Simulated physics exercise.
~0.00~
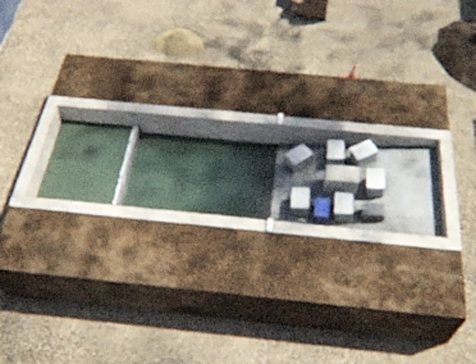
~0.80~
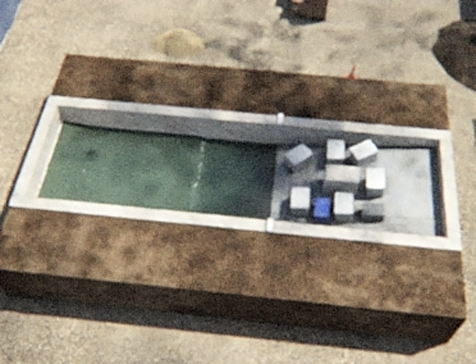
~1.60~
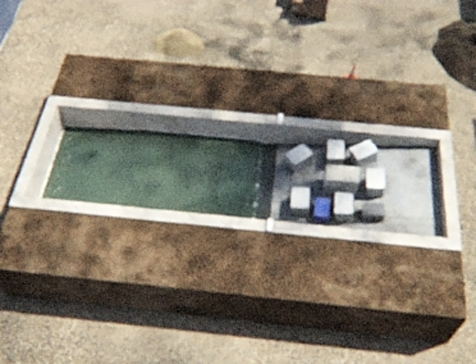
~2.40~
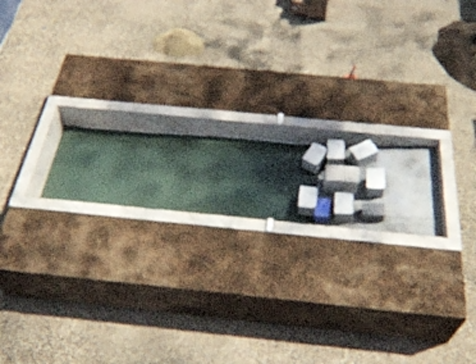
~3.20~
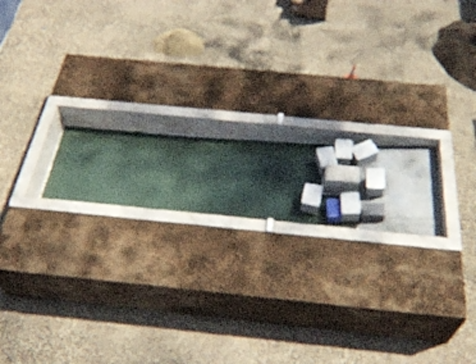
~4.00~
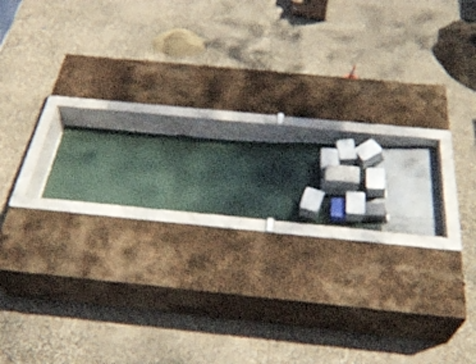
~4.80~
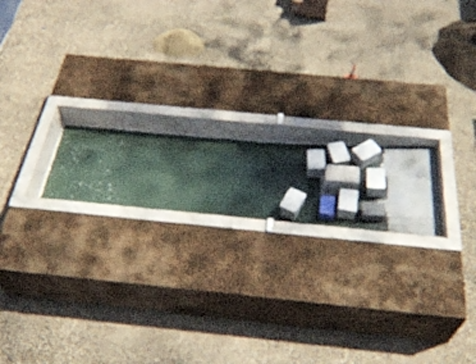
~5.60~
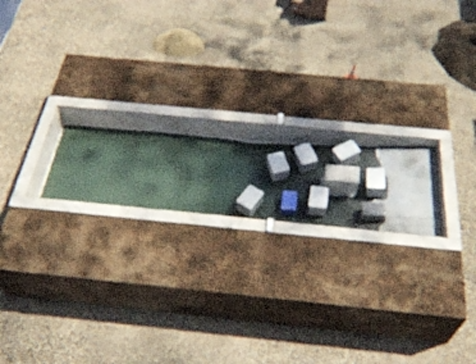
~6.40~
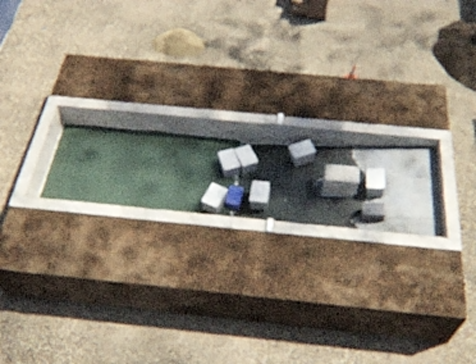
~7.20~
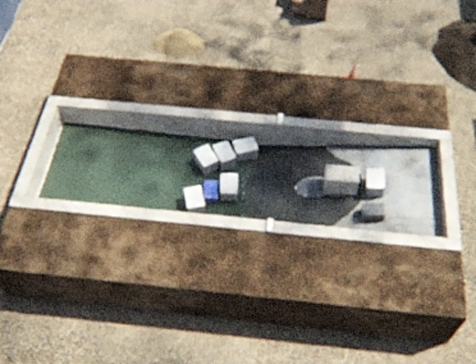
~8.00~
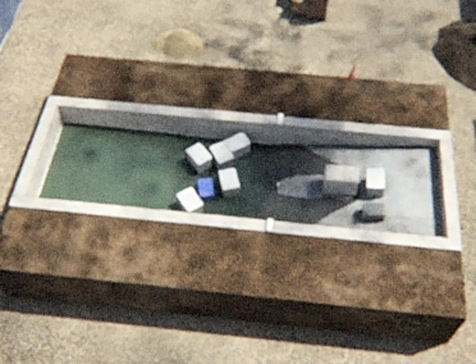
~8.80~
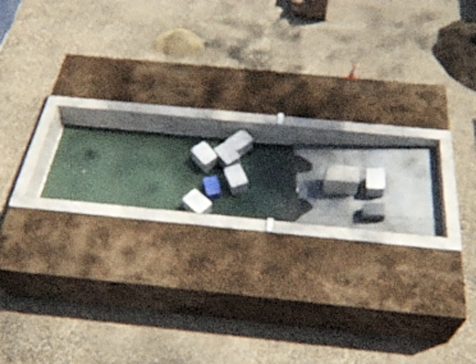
We see water penned behind a board surge right along a launching ramp to pale crates and a blue one, nudging several slightly upslope. The backwash then carries six, including the blue crate, left past the old waterline, where they float in a cluster while others stay on the slope.
